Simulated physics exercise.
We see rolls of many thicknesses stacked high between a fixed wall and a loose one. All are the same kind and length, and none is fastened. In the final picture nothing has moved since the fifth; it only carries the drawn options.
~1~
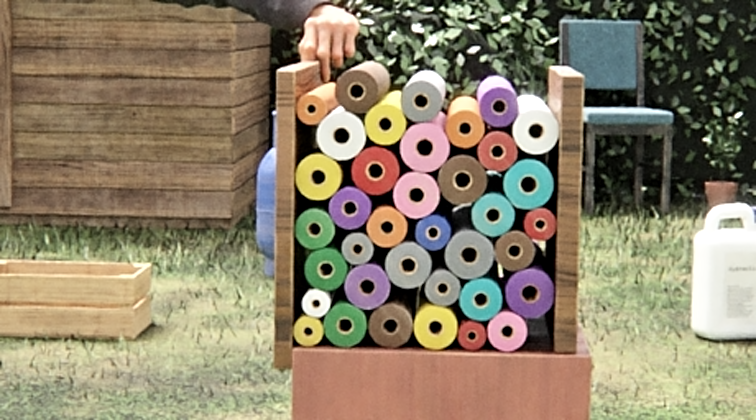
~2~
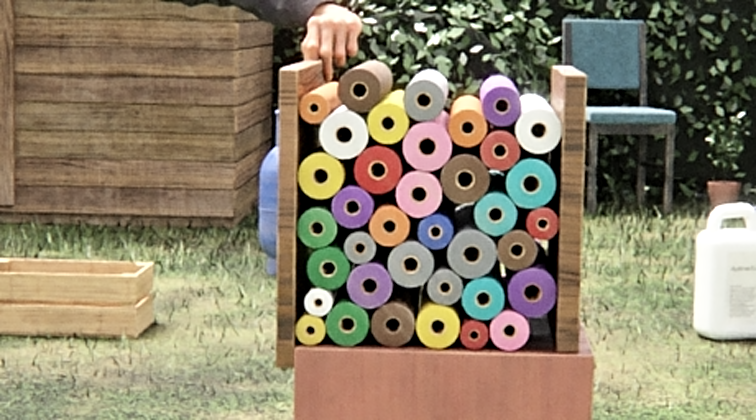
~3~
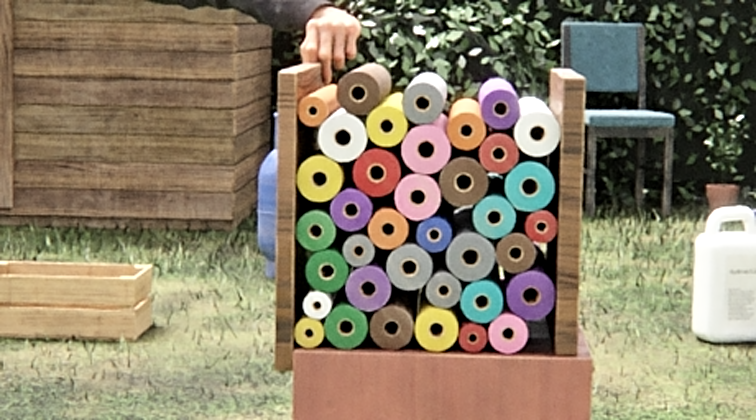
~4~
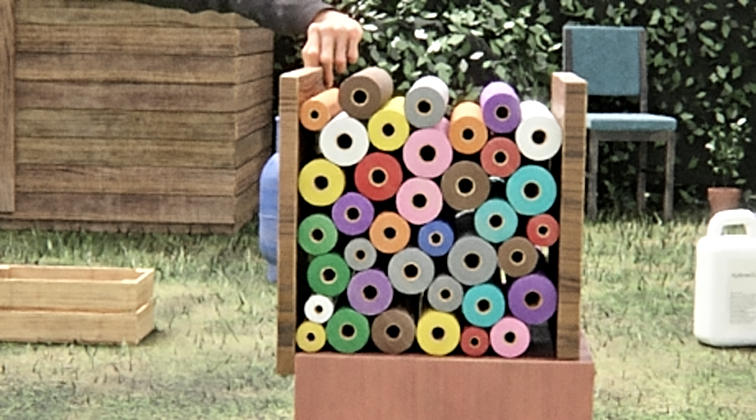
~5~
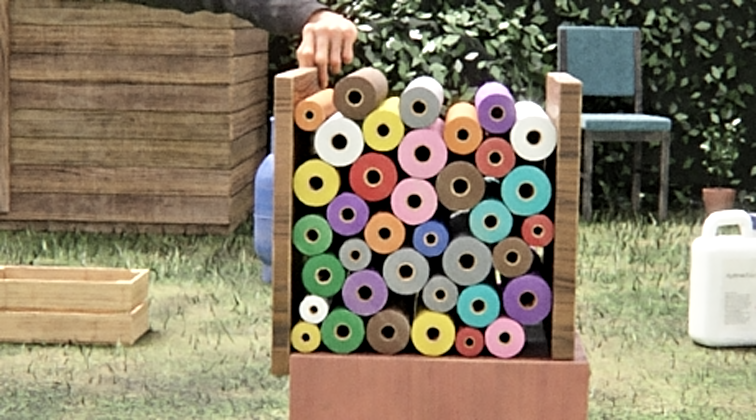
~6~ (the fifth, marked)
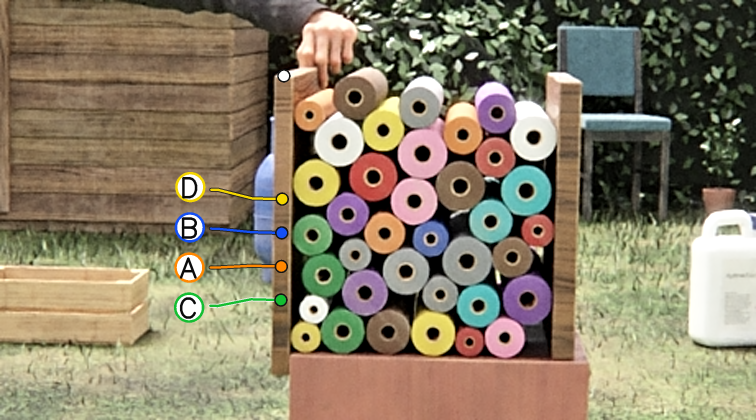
The clip shows a hand resting on the top left edge of an open wooden holder packed with stacked colourful rolls, outdoors on grass; the rolls stay in place, with almost no movement beyond slight shifts of the view.
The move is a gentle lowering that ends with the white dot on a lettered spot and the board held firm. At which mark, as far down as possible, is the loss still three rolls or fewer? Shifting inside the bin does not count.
Slide it to D.
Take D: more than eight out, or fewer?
It loses fewer than eight.
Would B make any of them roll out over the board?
Yes.
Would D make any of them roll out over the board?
Yes, at D.
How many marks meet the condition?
The number is one.
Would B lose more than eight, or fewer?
At B, fewer than eight.
On the marked copy, A at (281, 267); B at (281, 233); C at (281, 300); D at (282, 199); the white dot at (284, 76).
Following D. Soon after the start, top of the board (293, 135).
Later, top of the board (292, 198).
In the end, top of the board (292, 198), one out over the board.
As for the rest, A more than three out over the board; B four out over the board; C more than three out over the board.
